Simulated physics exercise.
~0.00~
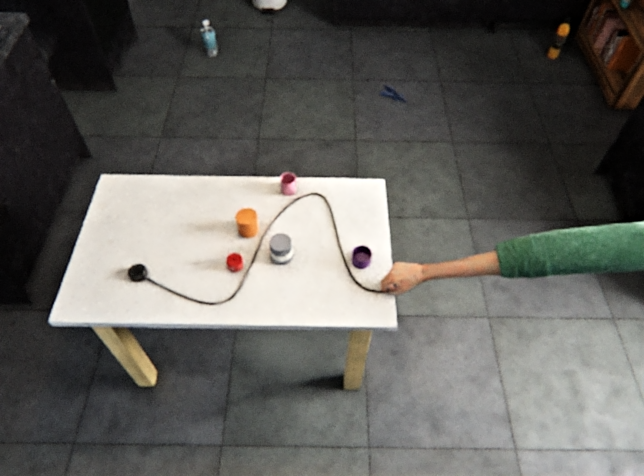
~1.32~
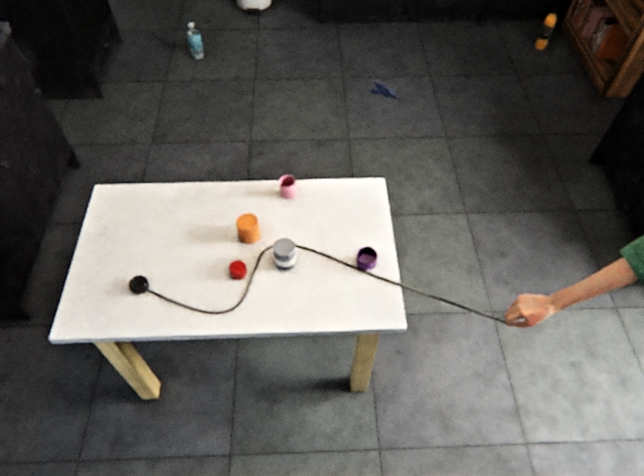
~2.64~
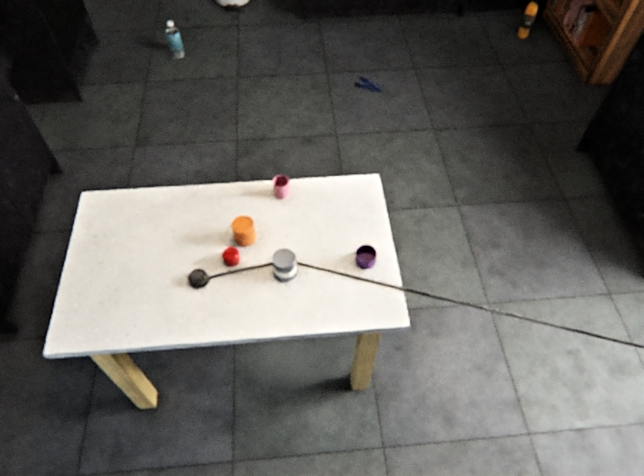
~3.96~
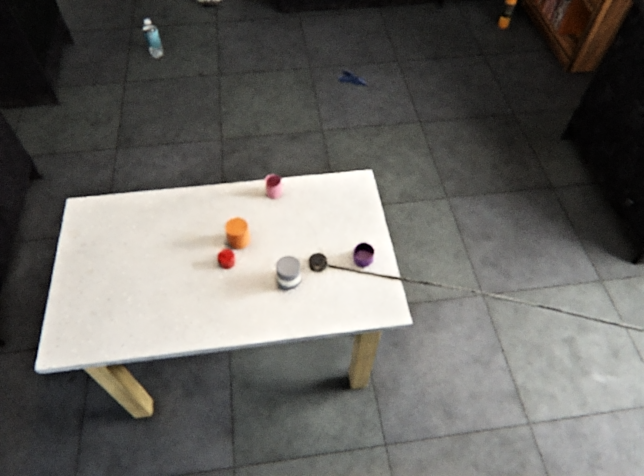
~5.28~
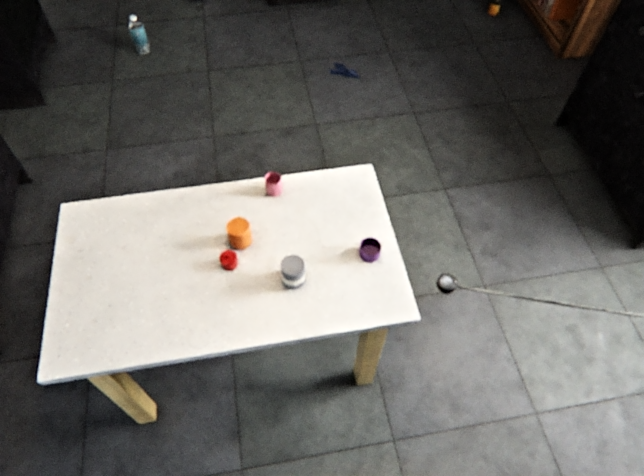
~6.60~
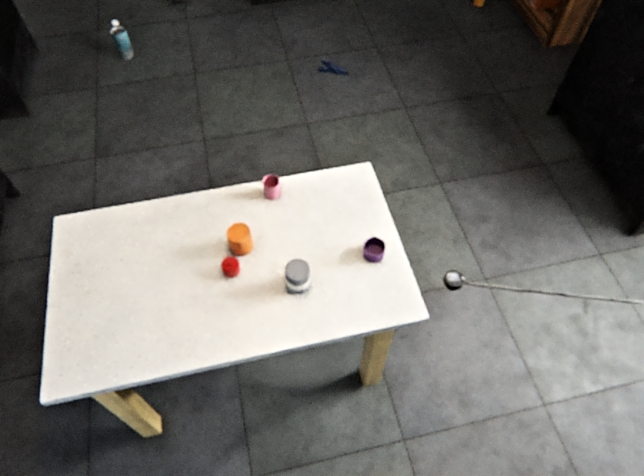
A hand pulls a black puck by its cord rightward off a white table.
